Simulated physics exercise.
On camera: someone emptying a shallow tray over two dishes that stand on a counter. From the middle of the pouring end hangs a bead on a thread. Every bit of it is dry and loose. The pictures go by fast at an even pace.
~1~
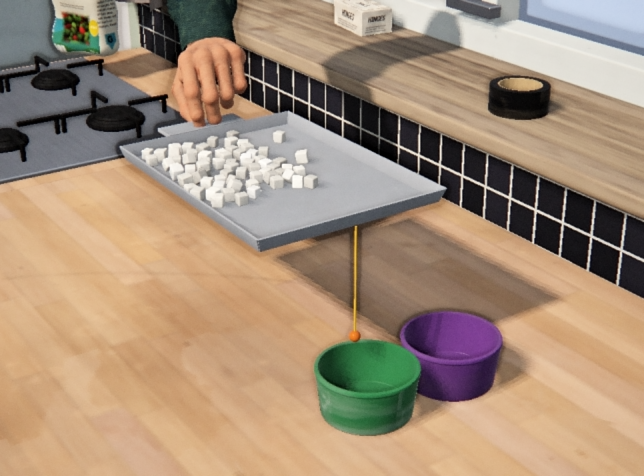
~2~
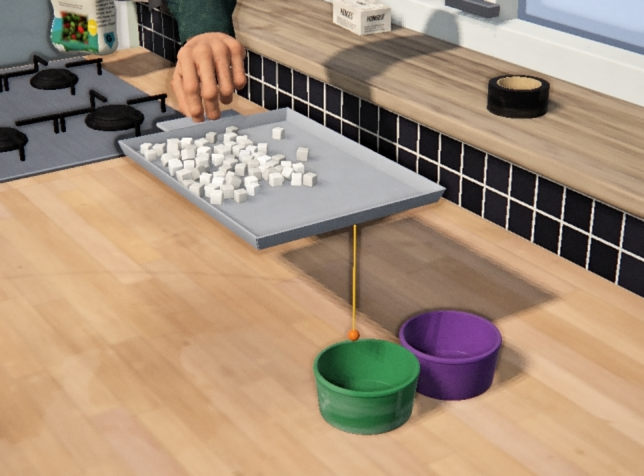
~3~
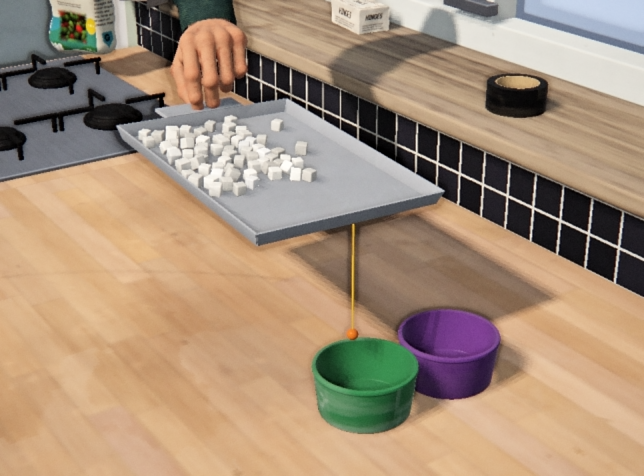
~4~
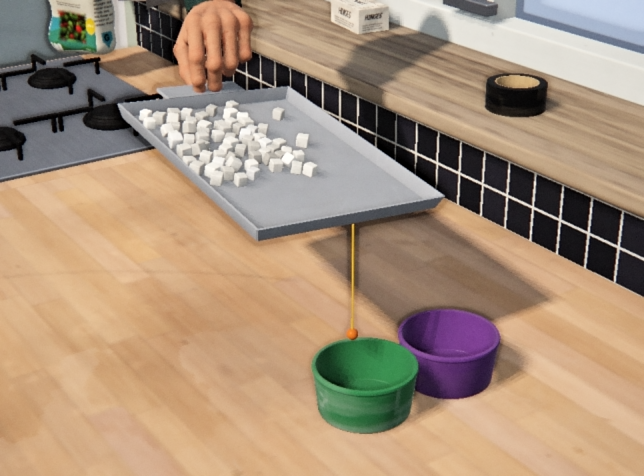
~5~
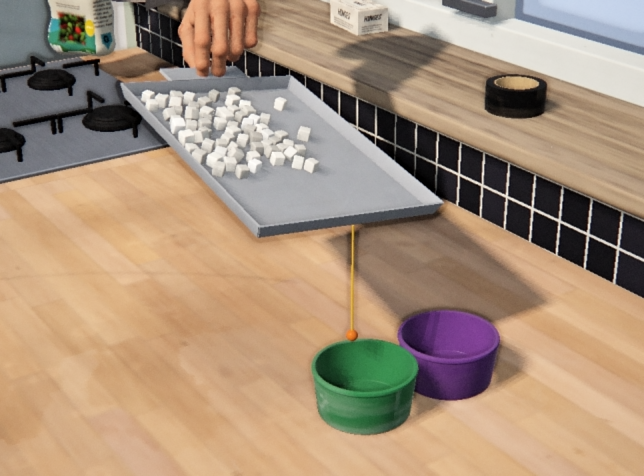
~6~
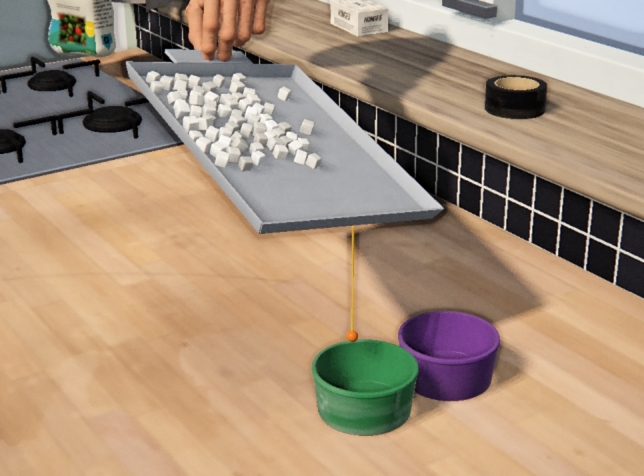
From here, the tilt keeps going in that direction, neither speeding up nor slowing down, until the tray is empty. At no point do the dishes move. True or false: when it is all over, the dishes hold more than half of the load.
True.
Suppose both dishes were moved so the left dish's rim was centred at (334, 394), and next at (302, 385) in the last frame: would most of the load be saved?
First below a half, then less than half.
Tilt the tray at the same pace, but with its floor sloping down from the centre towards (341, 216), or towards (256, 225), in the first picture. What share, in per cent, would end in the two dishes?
I'd say some 30 in a hundred at first, then 0 in a hundred.
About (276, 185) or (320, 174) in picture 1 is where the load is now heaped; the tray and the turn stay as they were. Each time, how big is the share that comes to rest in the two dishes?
Estimate: 70 % first, 60 % second.
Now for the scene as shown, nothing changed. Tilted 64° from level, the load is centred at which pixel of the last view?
The middle of the load sits near (411, 211).
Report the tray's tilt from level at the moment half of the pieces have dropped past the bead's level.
About 75 degrees.
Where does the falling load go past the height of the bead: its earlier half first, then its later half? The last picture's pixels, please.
I'd place the first part at (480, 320) and the rest at (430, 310).
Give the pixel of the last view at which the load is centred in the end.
At about (463, 367).
Shortly afterwards, tray tipped steeply; the bulk on the tray; near a quarter in the air.
Next, tray tipped past a quarter turn; near two thirds in the right dish; near a third outside both; only a few in the air.
Some moments later, tray tipped past a quarter turn; near two thirds in the right dish; near a third outside both.
In the end, tray tipped past a quarter turn; none at all in the left dish; near two thirds in the right dish; near a third outside both.
